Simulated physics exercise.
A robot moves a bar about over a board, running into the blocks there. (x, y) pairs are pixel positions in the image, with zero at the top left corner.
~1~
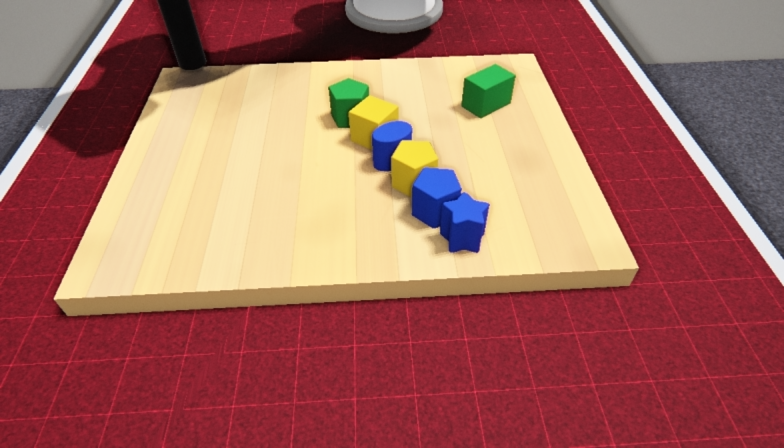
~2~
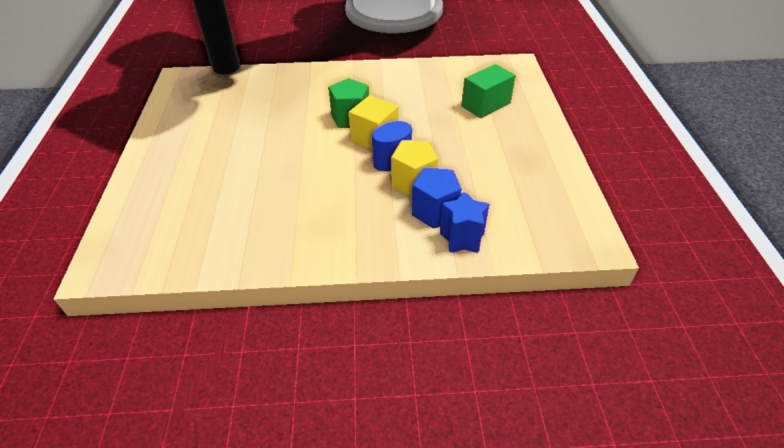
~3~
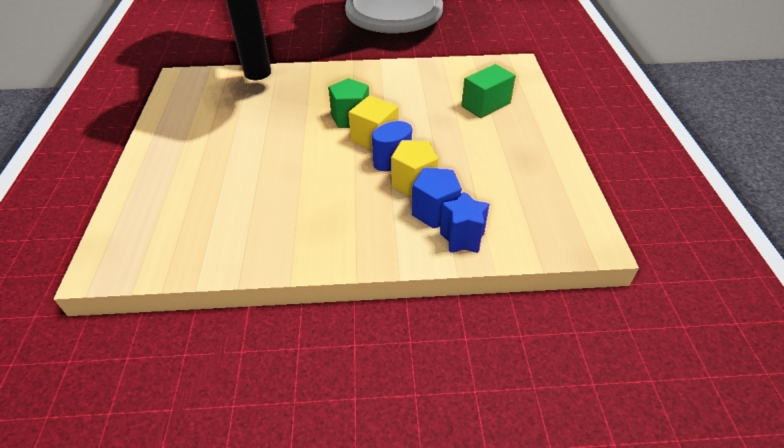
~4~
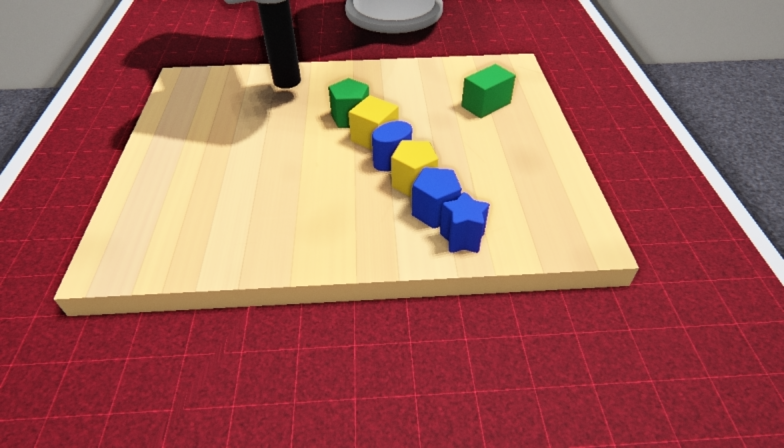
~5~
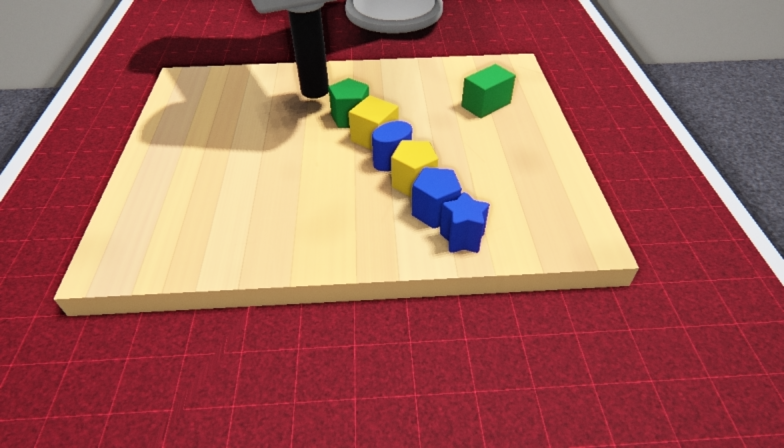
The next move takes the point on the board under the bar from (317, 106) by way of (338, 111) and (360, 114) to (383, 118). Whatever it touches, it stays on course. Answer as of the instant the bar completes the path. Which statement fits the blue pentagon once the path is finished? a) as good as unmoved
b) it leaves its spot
I'll go with b - it leaves its spot.
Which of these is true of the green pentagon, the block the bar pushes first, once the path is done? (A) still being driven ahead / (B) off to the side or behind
A (still being driven ahead)
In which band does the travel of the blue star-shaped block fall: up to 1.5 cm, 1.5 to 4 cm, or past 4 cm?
Covers under 1.5 cm.
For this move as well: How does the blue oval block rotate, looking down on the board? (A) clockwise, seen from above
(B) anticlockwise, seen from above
The correct letter is A.
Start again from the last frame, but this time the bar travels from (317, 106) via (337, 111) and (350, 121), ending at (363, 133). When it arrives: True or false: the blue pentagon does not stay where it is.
Answer: True.
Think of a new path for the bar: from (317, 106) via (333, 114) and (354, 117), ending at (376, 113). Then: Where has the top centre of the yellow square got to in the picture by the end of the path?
Just about (403, 115).
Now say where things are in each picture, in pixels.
Bar's lower end at (193, 64); green pentagon at (348, 88); yellow square at (374, 108); blue oval block at (392, 130); blue pentagon at (438, 181); blue star-shaped block at (467, 208), in the first picture.
Bar at (226, 68); blocks still, in the second picture.
Bar at (258, 74); blocks still, in the third picture.
Bar at (287, 82); blocks still, in the fourth picture.
Bar at (315, 91); green pentagon at (348, 88); yellow square at (374, 108); blue oval block at (392, 130); blue pentagon at (438, 181); blue star-shaped block at (467, 208), in the fifth picture.
What follows on the original path. Halfway along, bar at (348, 98); green pentagon at (375, 92), turned 15° anticlockwise; yellow square at (387, 111), turned 40° clockwise.
At the end, bar at (382, 103); green pentagon at (409, 101); yellow square at (408, 124), turned 65° clockwise; blue oval block at (395, 144), turned 40° clockwise; blue pentagon at (448, 188); blue star-shaped block at (473, 213).
